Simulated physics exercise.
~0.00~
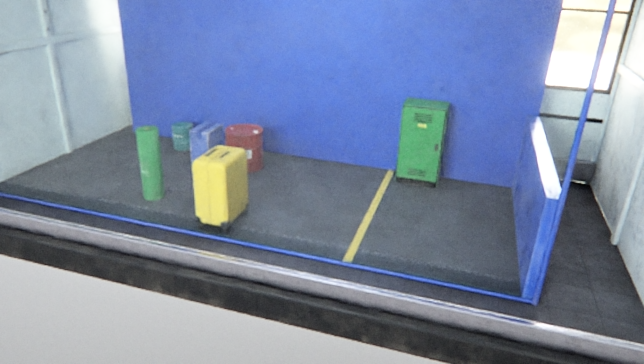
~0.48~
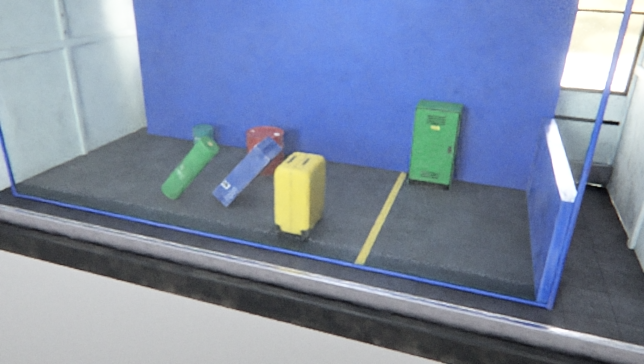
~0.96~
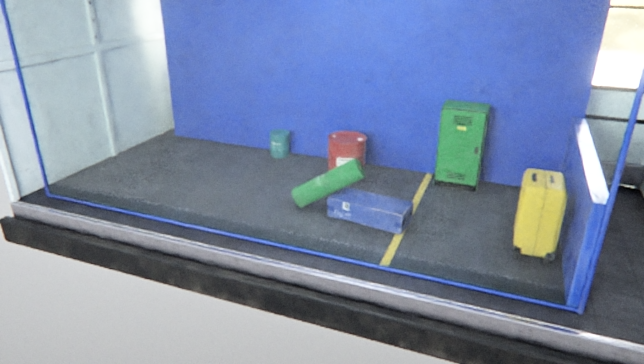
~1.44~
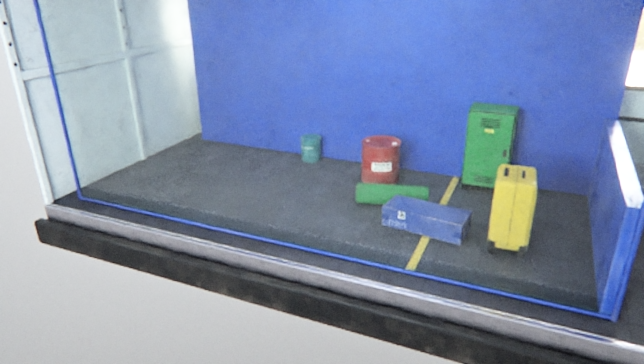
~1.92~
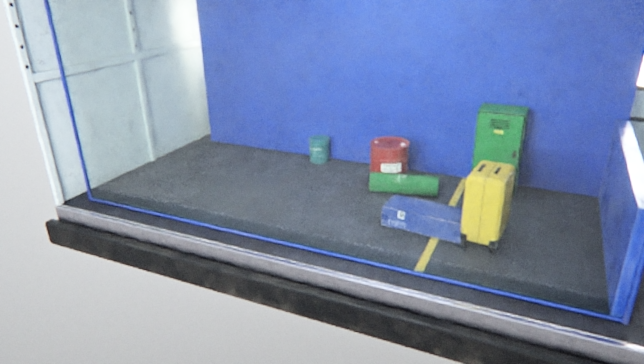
The clip opens on a dark floor bay with a blue back wall, where a yellow wheeled case, a green roll and a tall blue box stand near a red drum and a teal bucket, left of a yellow line. The case rolls right as the roll and box tip over. It crosses the line and reaches the right side, while the other loose items slide right and the roll leans by the fallen box. The roll settles flat, and the case rolls back left. It ends upright beyond the line, beside the blue box, with the others short of it.
